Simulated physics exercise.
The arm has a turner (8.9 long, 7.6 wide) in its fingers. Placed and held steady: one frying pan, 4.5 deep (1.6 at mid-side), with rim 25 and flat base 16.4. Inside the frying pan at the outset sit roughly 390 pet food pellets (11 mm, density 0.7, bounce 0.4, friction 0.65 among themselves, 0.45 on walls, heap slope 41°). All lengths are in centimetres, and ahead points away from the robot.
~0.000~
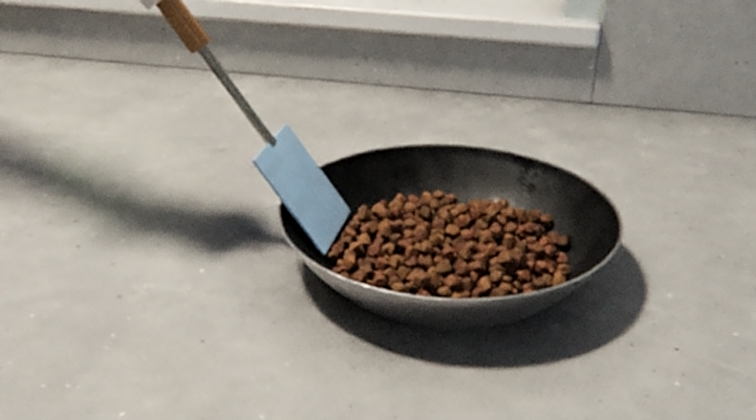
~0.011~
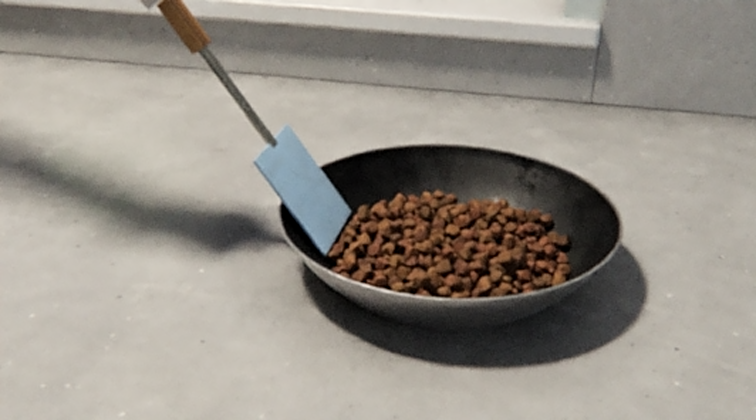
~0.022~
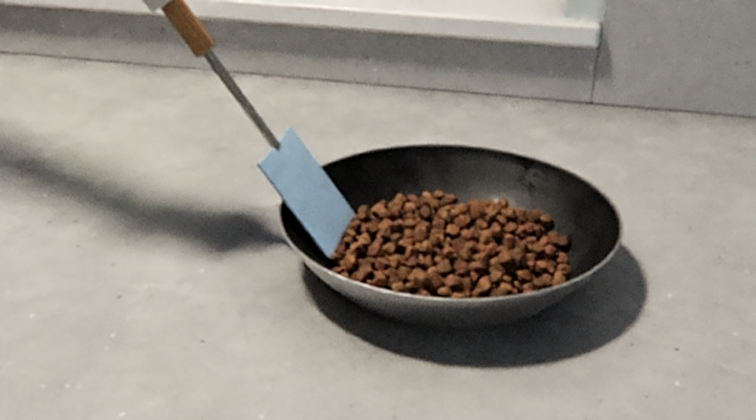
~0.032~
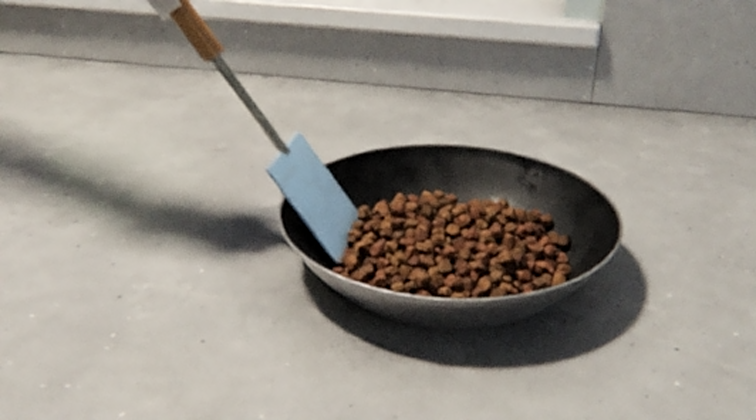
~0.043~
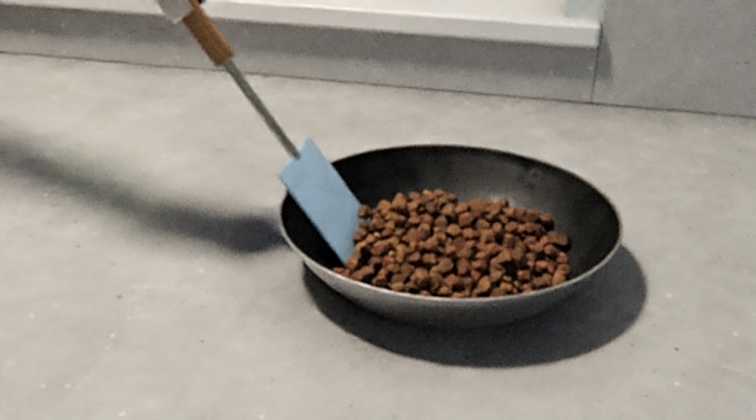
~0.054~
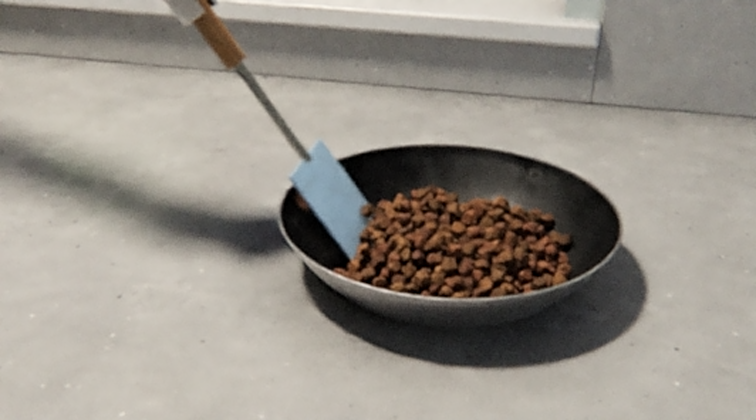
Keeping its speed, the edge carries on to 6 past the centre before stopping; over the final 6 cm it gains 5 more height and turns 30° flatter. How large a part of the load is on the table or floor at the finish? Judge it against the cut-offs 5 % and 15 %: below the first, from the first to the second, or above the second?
From 5 to 15 %.
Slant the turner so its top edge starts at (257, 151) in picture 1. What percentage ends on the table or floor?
Some 5 per cent.
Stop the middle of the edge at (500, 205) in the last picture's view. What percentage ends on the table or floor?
Roughly 5 per cent.
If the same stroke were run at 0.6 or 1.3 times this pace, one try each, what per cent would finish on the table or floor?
0 and 10 %.
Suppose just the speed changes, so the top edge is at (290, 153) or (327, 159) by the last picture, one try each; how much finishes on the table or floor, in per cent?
Around 0 per cent, then around 15 per cent.
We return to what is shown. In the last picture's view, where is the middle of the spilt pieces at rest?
Resting centre: About (724, 294).
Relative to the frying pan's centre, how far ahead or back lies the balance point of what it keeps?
Ahead, by about 4.0 cm.
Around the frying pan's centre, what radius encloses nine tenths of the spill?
Around 60 centimetres from the centre.
After 0.10 s, sloping 54°, highest piece 16 above the table; 387 in the frying pan, 4 on the blade or in flight.
After 0.16 s, sloping 42°, highest piece 26 above the table; 387 in the frying pan, 4 on the blade or in flight.
After 0.38 s, sloping 24°, highest piece 37 above the table; 359 in the frying pan, 27 on the table or floor, 5 on the blade or in flight.
After 1.43 s, sloping 24°, highest piece 5 above the table; 358 in the frying pan, 33 on the table or floor.
At rest, 358 in the frying pan, 33 on the table or floor. That is 8 % on the table or floor.
